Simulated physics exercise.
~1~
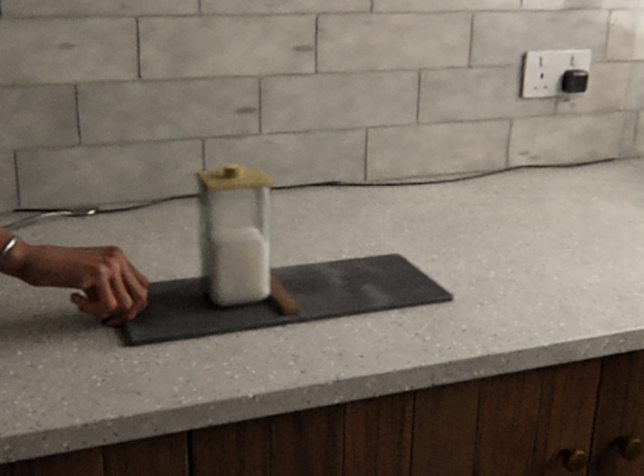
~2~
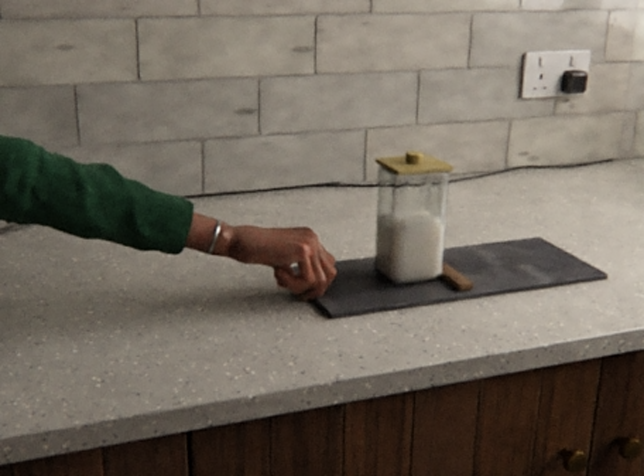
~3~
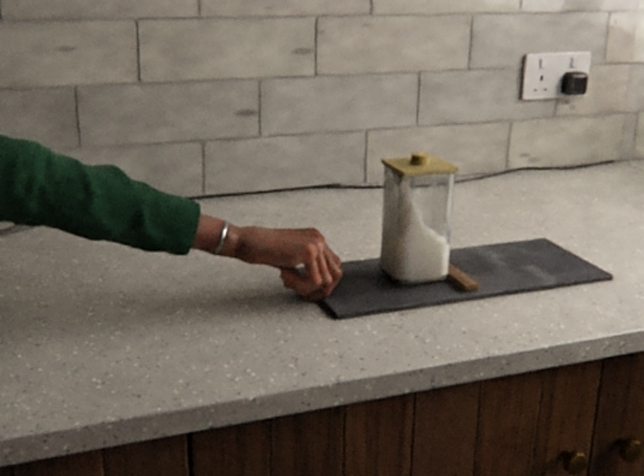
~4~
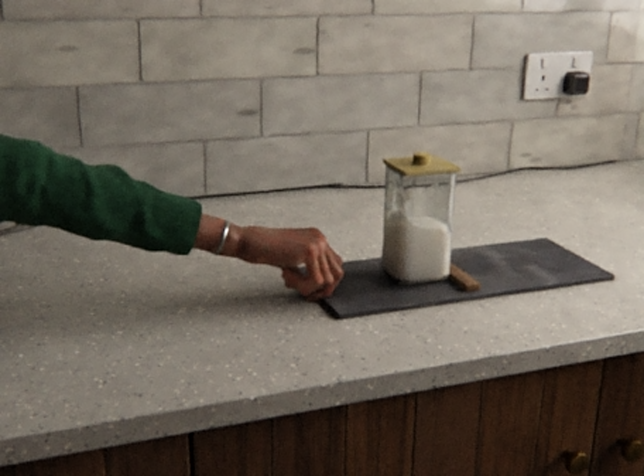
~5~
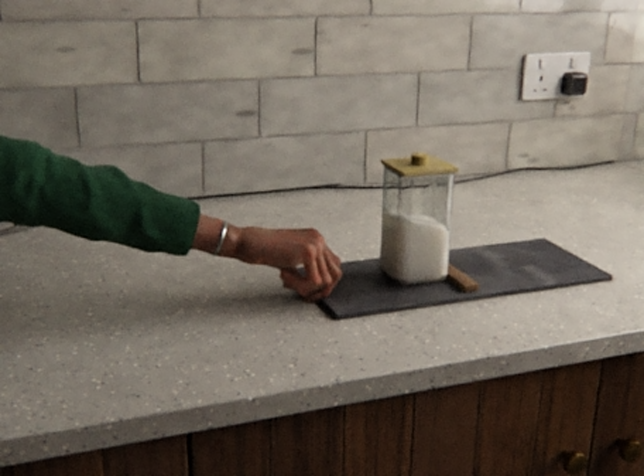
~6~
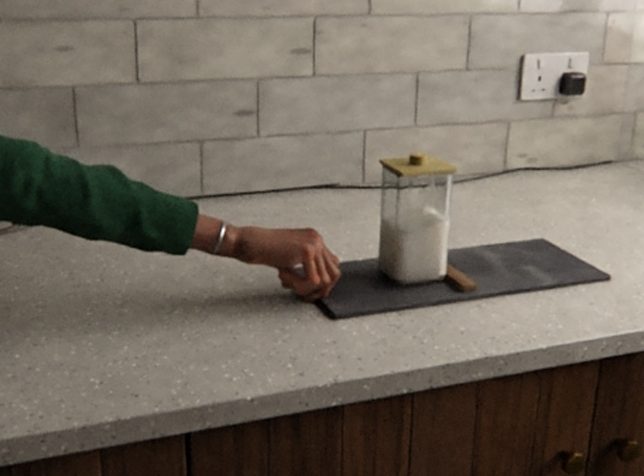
A hand in a green sleeve slid a dark board carrying a lidded clear container, about half full of white milk, to the right along a counter and stopped, the milk sloshing up one side before settling as the container stayed upright.
